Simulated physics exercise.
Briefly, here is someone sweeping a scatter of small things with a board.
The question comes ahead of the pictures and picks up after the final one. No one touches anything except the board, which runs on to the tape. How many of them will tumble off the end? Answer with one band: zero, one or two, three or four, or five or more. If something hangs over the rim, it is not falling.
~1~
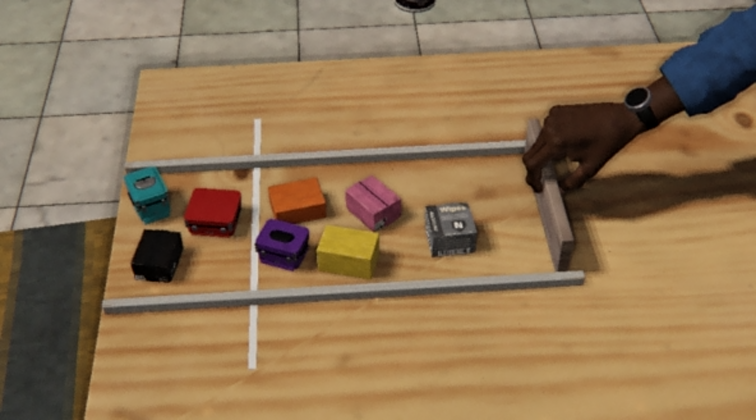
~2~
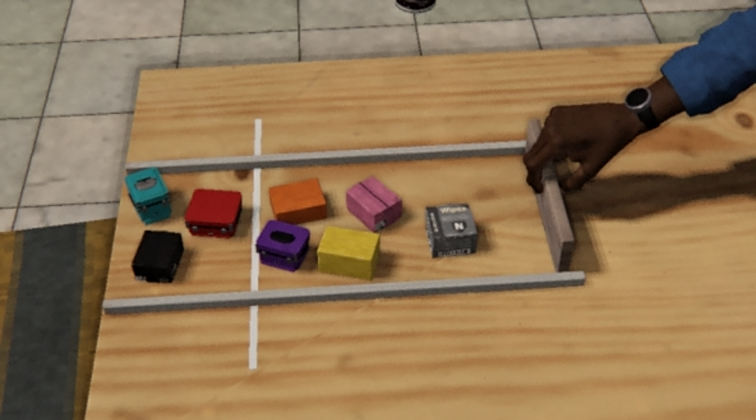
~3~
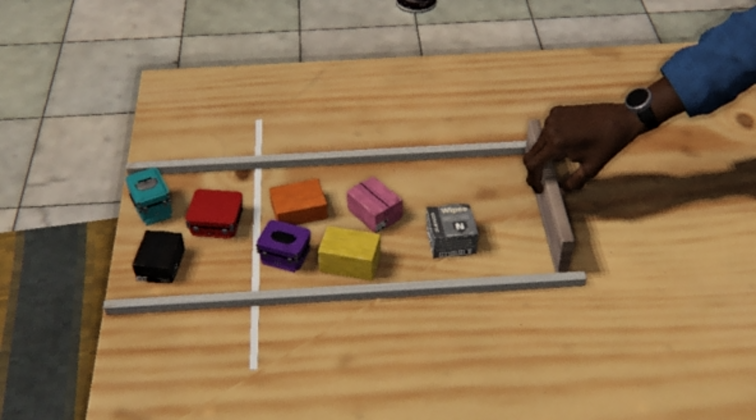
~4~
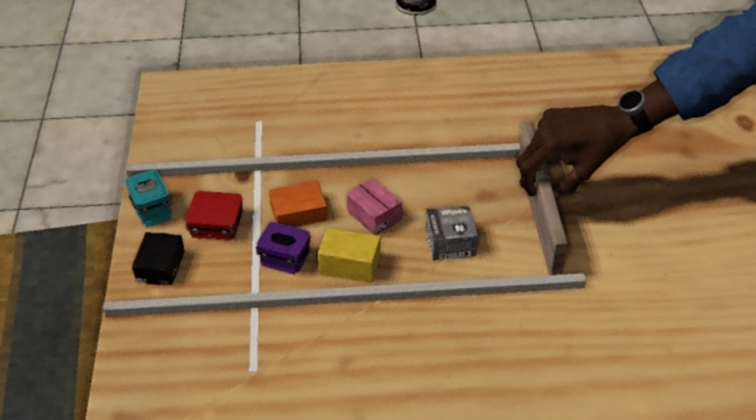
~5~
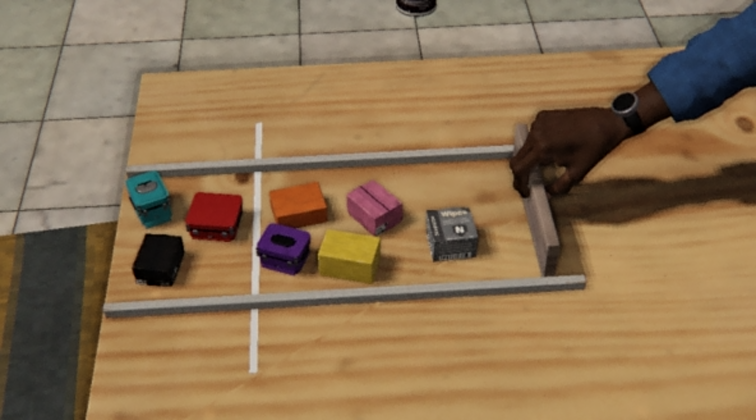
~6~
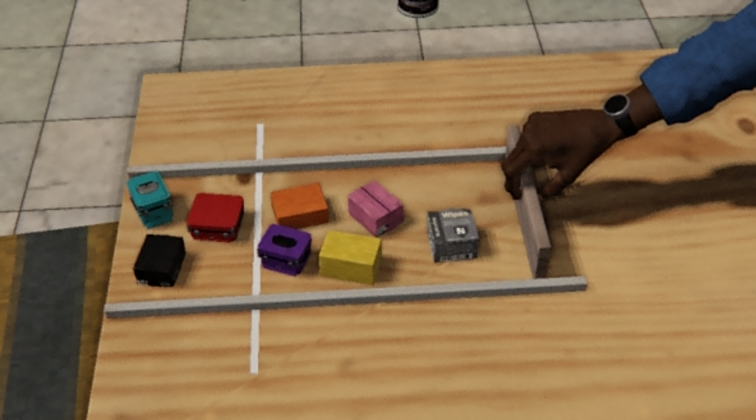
One or two.
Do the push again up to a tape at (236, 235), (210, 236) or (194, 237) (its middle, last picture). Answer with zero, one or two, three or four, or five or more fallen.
In order: 1 or 2, three to four, three or four.
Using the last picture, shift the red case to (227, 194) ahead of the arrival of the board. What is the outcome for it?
Here it holds its spot.
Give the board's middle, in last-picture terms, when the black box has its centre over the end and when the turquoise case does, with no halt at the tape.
About (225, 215), and about (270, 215) for the other.
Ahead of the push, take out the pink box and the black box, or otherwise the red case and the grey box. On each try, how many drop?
You'd get 0 in the first case and 0 in the second one.
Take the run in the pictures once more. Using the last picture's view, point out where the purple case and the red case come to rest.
Purple case: About (187, 243); red case: About (146, 220).
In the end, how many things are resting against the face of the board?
That makes 2.
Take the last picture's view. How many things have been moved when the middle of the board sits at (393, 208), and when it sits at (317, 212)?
First 4, after that 6.
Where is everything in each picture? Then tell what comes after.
The first frame shows turquoise case (148, 195); black box (158, 256); red case (214, 214); board (547, 194); tape (255, 229).
The second frame shows black box (158, 257); purple case (284, 246).
The third frame shows red case (216, 215); pink box (375, 205).
The fourth frame shows turquoise case (149, 198); orange block (298, 205).
The fifth frame shows black box (159, 260); board (534, 199).
The sixth frame shows turquoise case (150, 200); black box (160, 261); red case (217, 219); board (527, 201); tape (258, 233).
Early on, none off yet; turquoise case at rest near (150, 200); black box at rest near (160, 261); red case at rest near (217, 219).
A while later, none off yet; turquoise case moving near (144, 199); black box at rest near (160, 261); red case travelled about its own width near (187, 219).
Finally, the number that fall off is one or two; lost, turquoise case.
